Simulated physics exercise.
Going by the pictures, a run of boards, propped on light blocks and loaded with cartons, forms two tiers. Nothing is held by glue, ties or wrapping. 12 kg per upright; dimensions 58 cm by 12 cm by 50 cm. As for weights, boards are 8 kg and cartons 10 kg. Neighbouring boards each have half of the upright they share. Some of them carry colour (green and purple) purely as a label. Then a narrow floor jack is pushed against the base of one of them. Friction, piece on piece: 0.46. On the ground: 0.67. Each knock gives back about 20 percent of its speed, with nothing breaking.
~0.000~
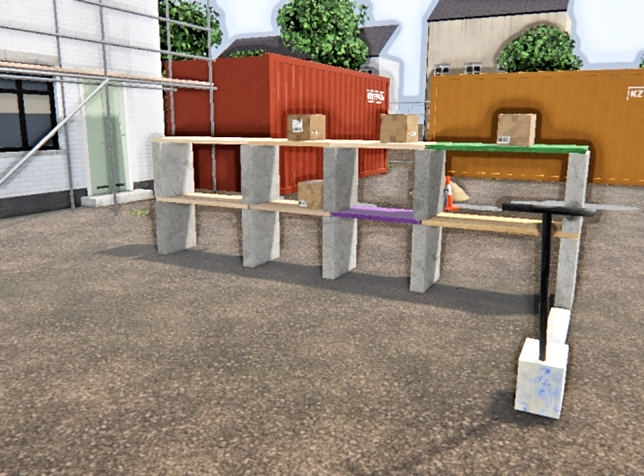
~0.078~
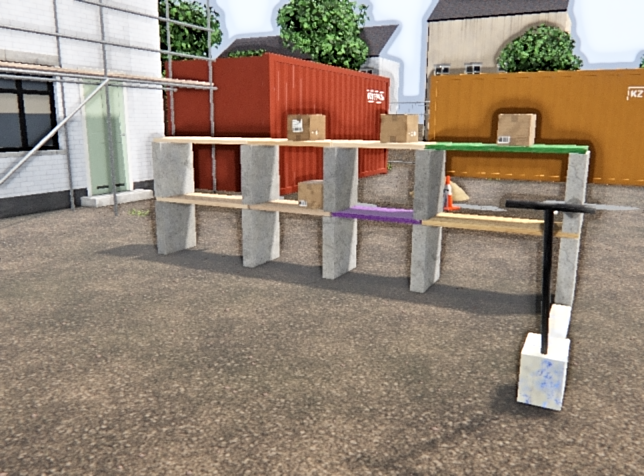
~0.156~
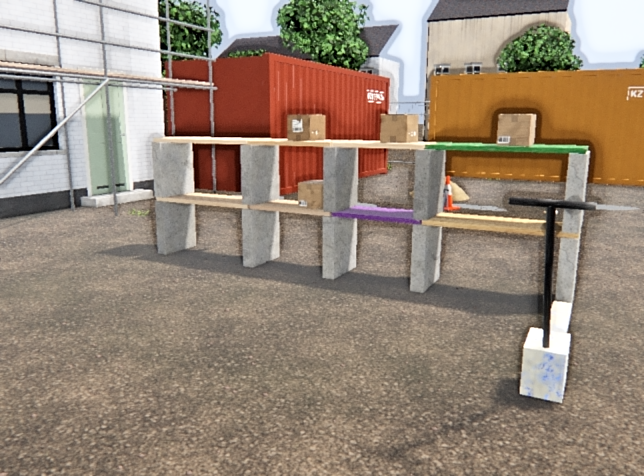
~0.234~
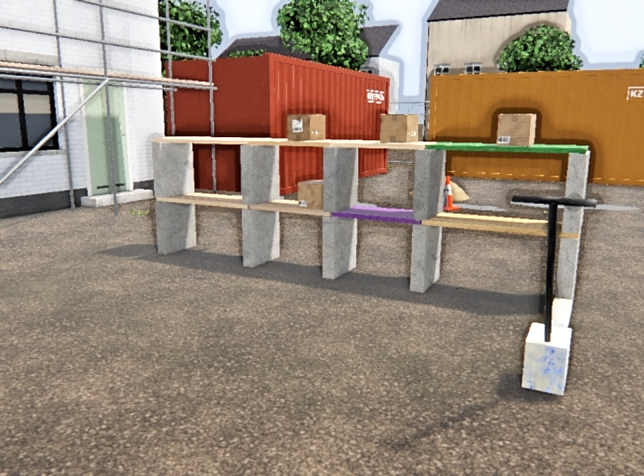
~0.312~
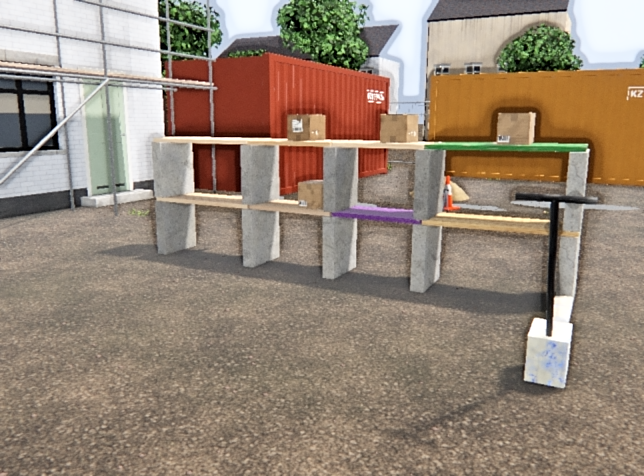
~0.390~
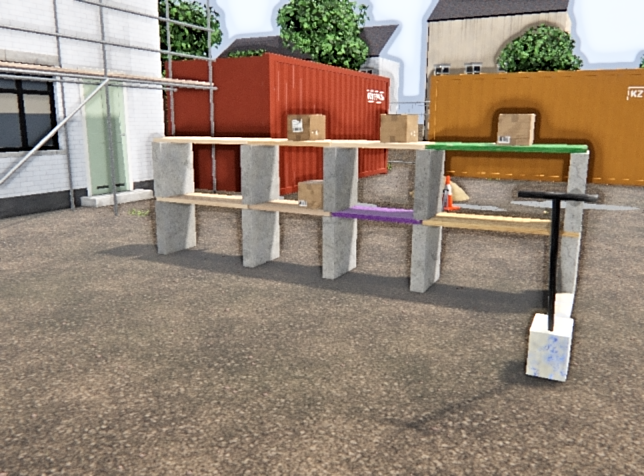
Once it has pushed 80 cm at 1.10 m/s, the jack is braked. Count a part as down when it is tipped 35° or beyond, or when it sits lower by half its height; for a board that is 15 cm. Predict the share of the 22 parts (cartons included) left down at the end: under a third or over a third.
The share left down is under a third.
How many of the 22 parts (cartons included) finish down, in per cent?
Roughly 0 per cent.
After 0.58 s, none of the 22 pieces down, 5 disturbed; green board shifted 8 cm.
After 0.88 s, none of the 22 pieces down, 5 disturbed; green board shifted 20 cm.
At rest (2.0 s), none of the 22 pieces down, 5 disturbed; green board shifted 31 cm; purple board unmoved. That is 0 per cent. As the last picture would show them, middles, green board near (513, 146), purple board near (383, 214).
